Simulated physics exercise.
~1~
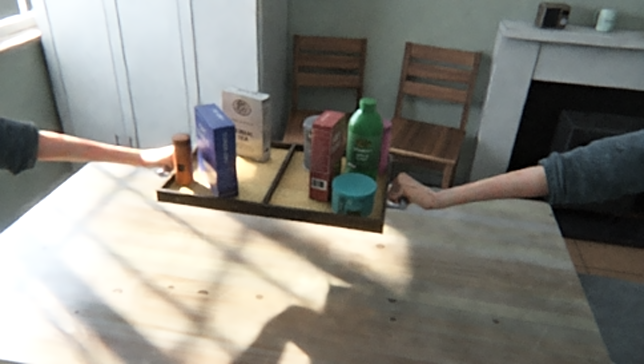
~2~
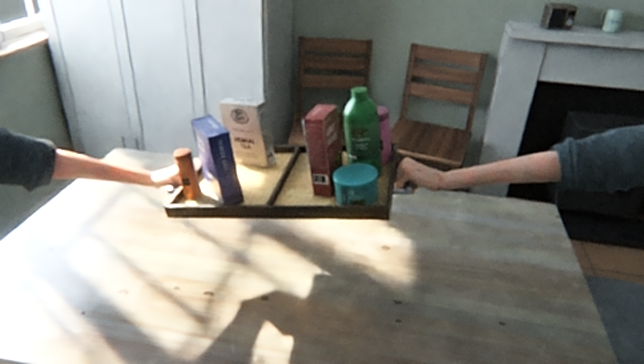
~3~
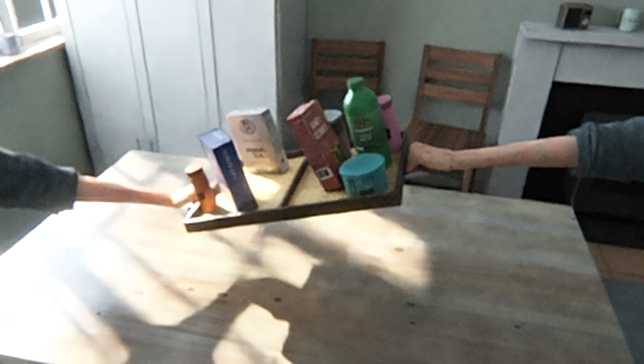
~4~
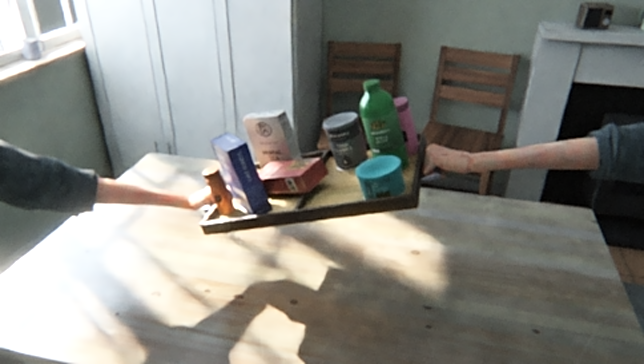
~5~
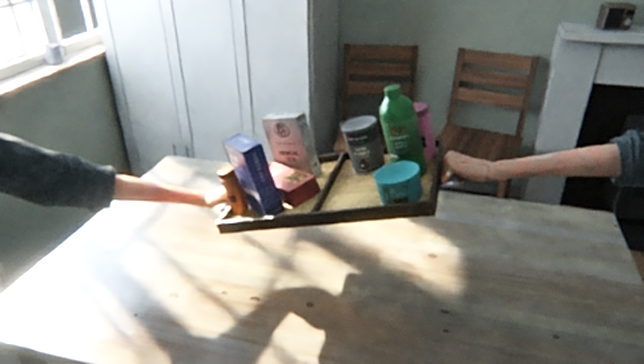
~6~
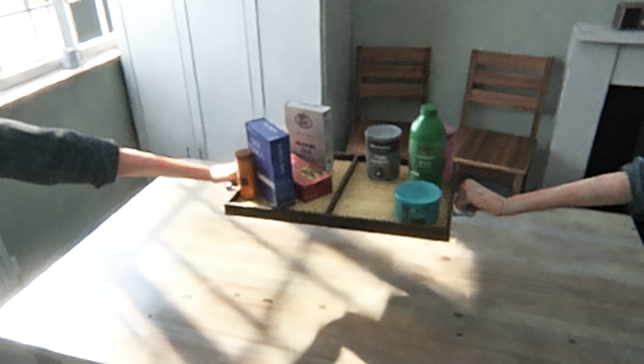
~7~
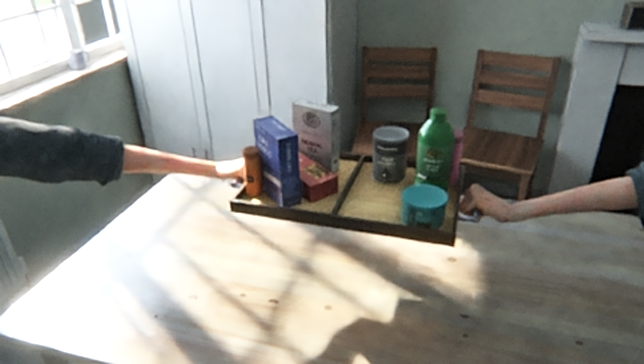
Tray of bottles and boxes held in two hands tipping down to the left, toppling a red packet, then levelling out again.
